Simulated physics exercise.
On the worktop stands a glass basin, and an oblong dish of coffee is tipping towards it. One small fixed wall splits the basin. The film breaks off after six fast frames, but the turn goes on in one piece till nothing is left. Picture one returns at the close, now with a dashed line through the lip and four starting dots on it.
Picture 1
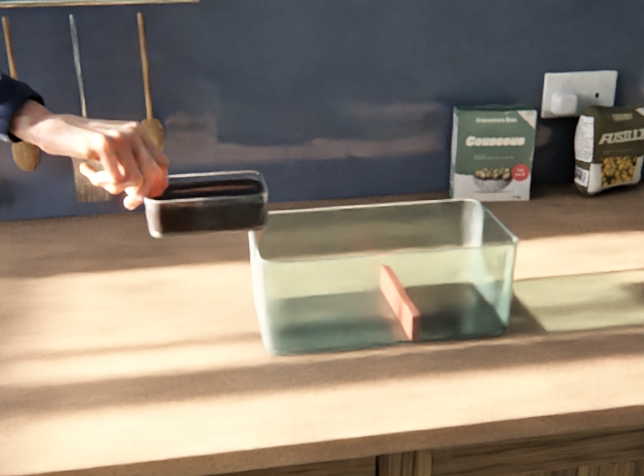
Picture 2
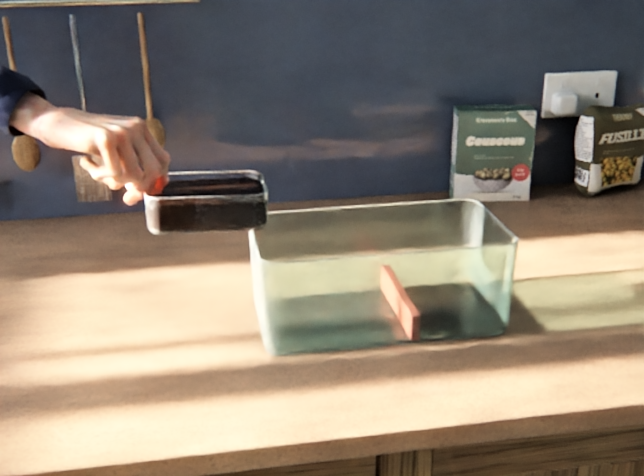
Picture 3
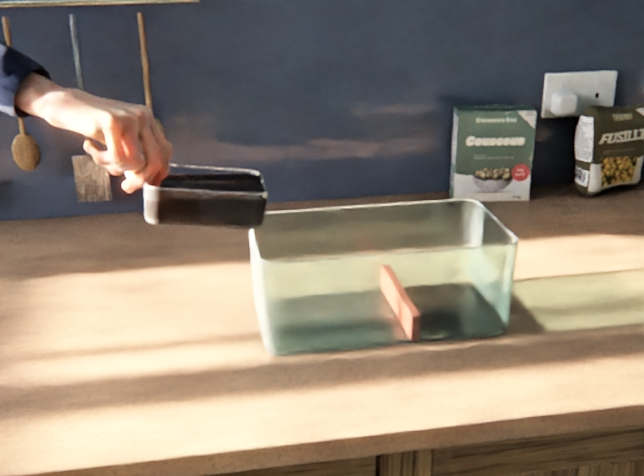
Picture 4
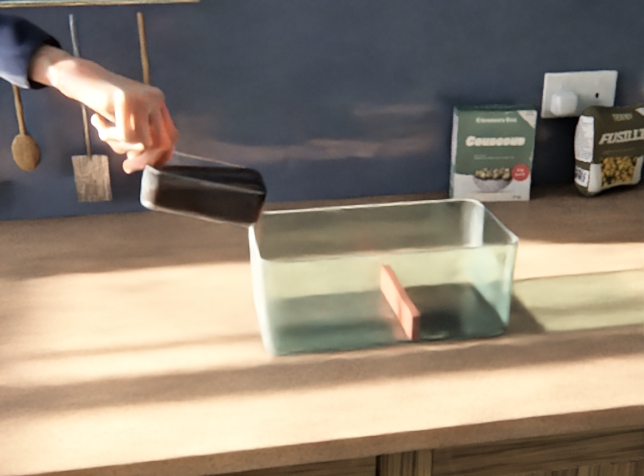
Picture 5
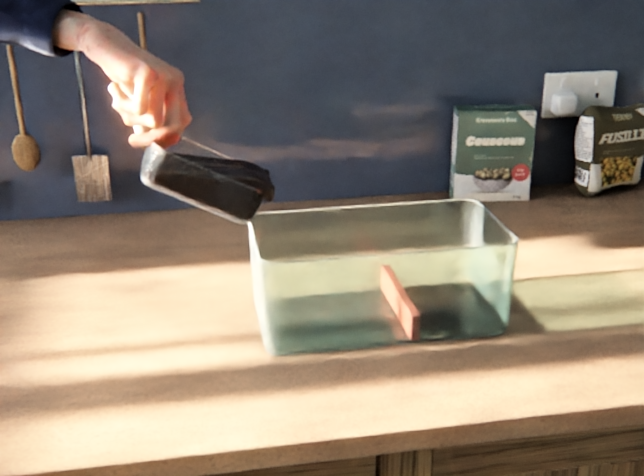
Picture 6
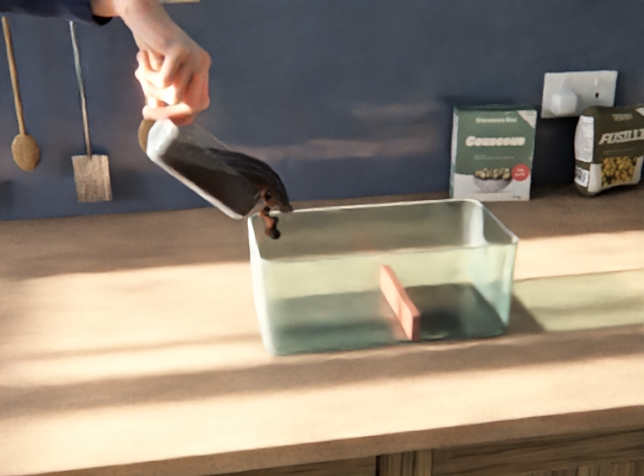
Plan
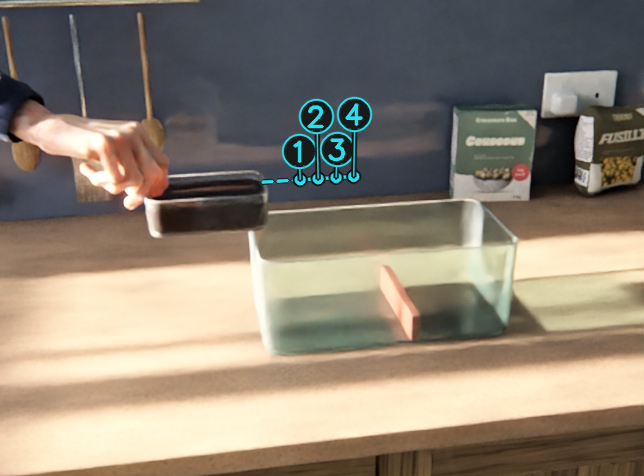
A small oblong dish of dark coffee, held by a hand at the left, stays nearly level beside a glass basin with a reddish divider on a sunlit worktop. The hand then lifts the dish's left end, tilting it steadily rightward, and dark clumps slide over the lip at the basin's left edge.
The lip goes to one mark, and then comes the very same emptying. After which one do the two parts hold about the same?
Use place 2.
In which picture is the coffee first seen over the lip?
Picture 4.
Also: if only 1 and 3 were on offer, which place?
3.
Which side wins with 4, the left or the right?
The right side.
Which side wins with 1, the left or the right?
The left one.
On the marked copy, 1 at (300, 179); 2 at (318, 178); 3 at (336, 177); 4 at (353, 176).
Choosing 1, about 84 % ends left of the wall and 15 % right of it.
Choosing 2, about 45 % ends left of the wall and 54 % right of it.
Choosing 3, about 27 % ends left of the wall and 72 % right of it.
Choosing 4, about 21 % ends left of the wall and 78 % right of it.
